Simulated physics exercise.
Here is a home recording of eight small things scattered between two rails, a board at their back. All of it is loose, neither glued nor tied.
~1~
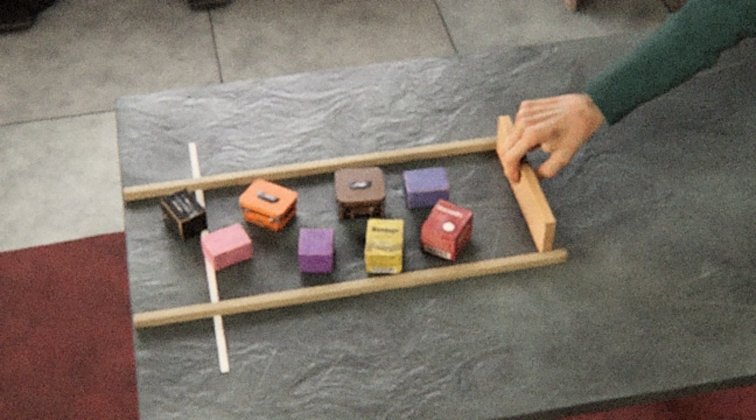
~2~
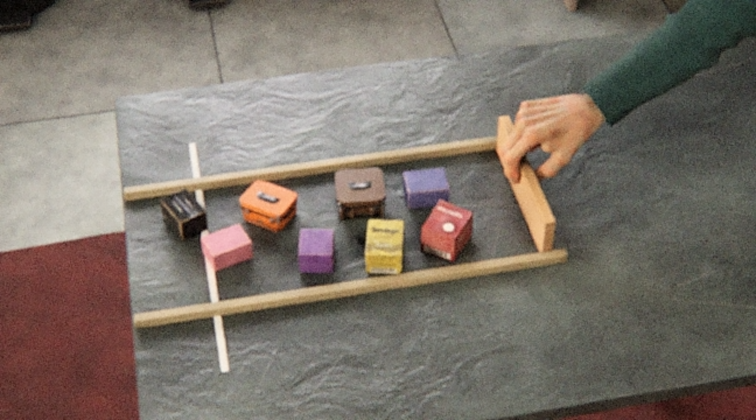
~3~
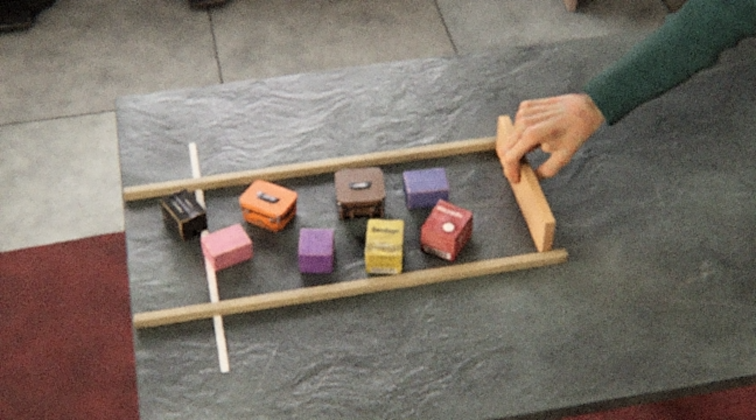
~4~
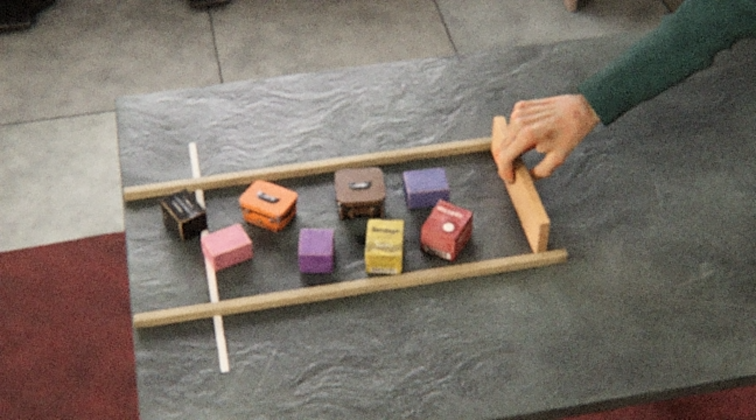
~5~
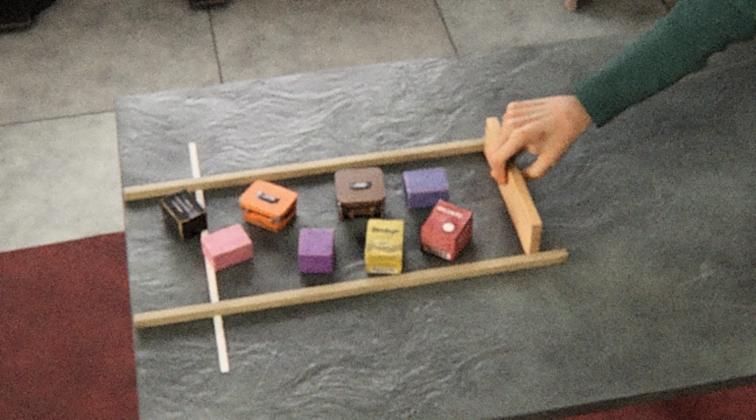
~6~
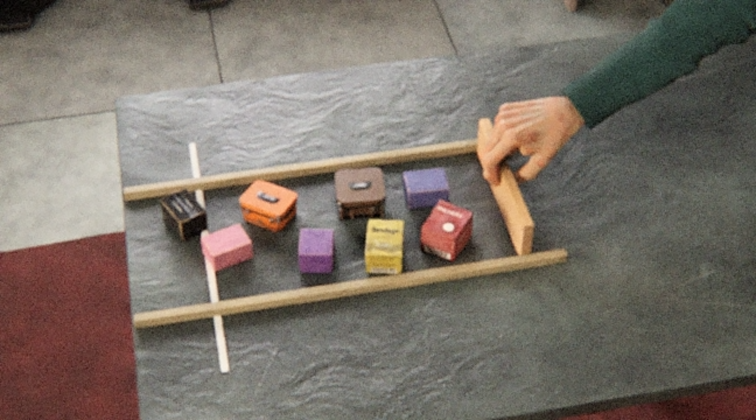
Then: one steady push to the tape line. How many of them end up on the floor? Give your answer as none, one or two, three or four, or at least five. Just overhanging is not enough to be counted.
The count is three or four.
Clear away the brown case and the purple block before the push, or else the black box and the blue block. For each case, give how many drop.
The number fallen is 1, and in the other try 1.
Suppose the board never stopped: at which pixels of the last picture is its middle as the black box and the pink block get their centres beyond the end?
First one: Around (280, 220). Other one: Around (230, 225).
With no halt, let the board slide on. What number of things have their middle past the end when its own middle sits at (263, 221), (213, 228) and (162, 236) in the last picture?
That makes 1, 4, 6.
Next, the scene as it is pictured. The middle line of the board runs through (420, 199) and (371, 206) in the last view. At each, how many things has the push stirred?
I make it 4 at the first spot and 6 at the other.
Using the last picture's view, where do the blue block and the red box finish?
The first near (183, 224), the second near (193, 280).
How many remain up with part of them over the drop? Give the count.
The count is 1.
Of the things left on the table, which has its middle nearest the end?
Answer: The brown case.
Soon after, none off yet; black box at rest near (184, 215); pink block at rest near (227, 248); orange case moved a little near (254, 208).
At rest, the number that fall off is three or four; fallen, purple block, orange case, pink block and black box.
